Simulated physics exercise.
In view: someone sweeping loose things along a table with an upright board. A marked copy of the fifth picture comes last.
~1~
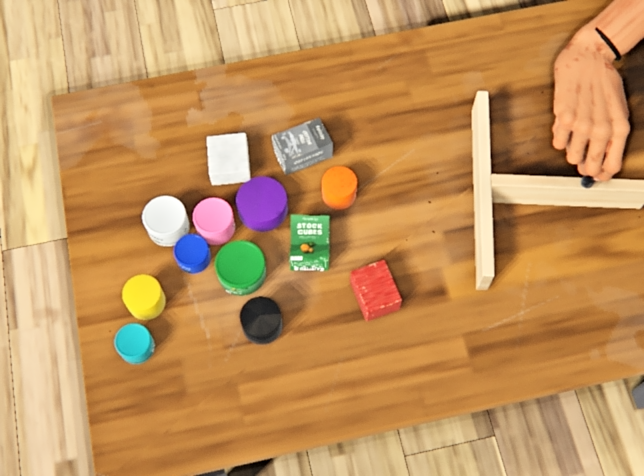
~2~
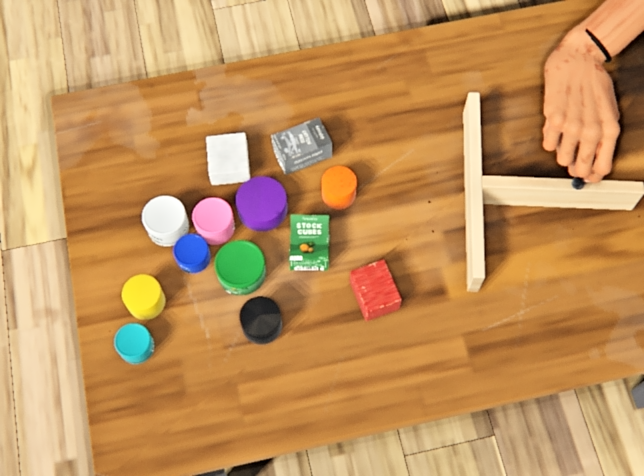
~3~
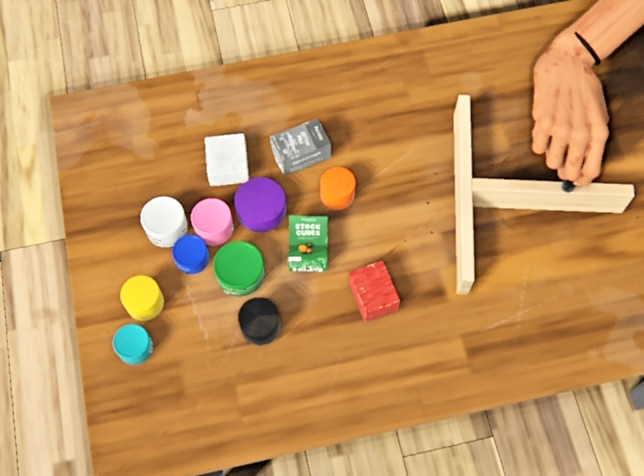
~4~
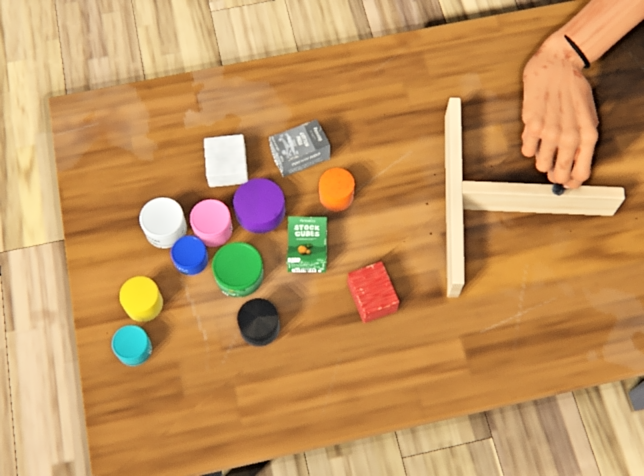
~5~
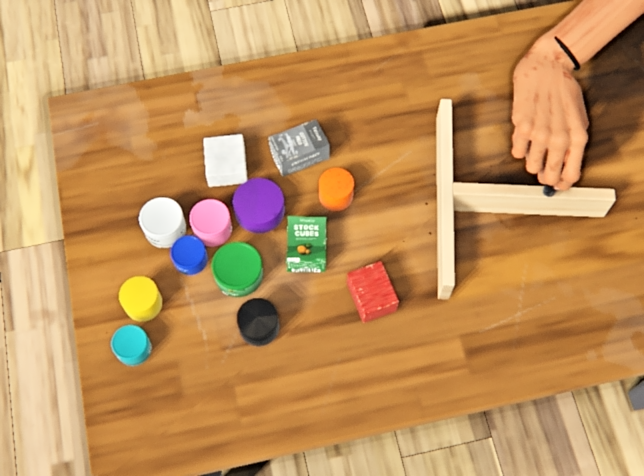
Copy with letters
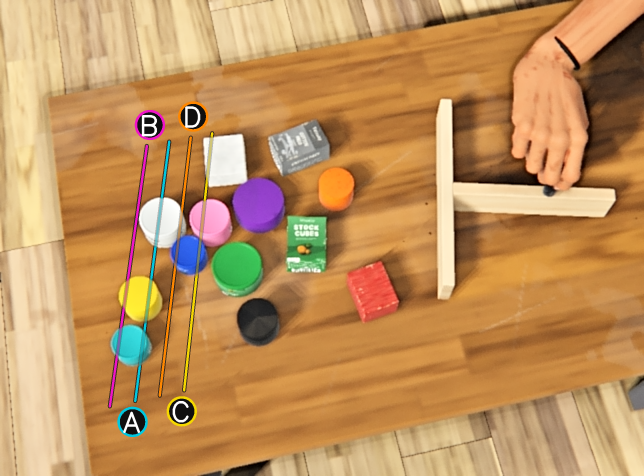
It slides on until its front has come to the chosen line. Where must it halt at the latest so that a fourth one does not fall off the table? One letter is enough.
The farthest such stop is A.
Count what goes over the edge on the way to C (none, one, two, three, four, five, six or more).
In all, none.
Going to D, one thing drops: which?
The yellow pot goes over.
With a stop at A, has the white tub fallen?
No.
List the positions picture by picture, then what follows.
In the first picture, purple tin (262, 204); turquoise tub (135, 344); black tin (261, 321).
In the second picture, board (477, 181); red block (375, 291).
In the third picture, board (466, 183); blue tub (191, 255).
In the fourth picture, board (457, 186); orange pot (337, 190).
In the fifth picture, board (448, 188); white block (225, 161); green tub (238, 270); white tub (163, 223).
On the copy, A at (153, 263); B at (129, 268); C at (199, 254); D at (176, 258).
On A. First, board (343, 209); red block (315, 301); orange pot (321, 190).
Then, board (236, 230); yellow pot (122, 305); blue tub (138, 260).
Finally, board (152, 247); yellow pot over the edge; blue tub over the edge; three fallen.
By contrast, B drops five; C is within the limit but short; D is within the limit but short.
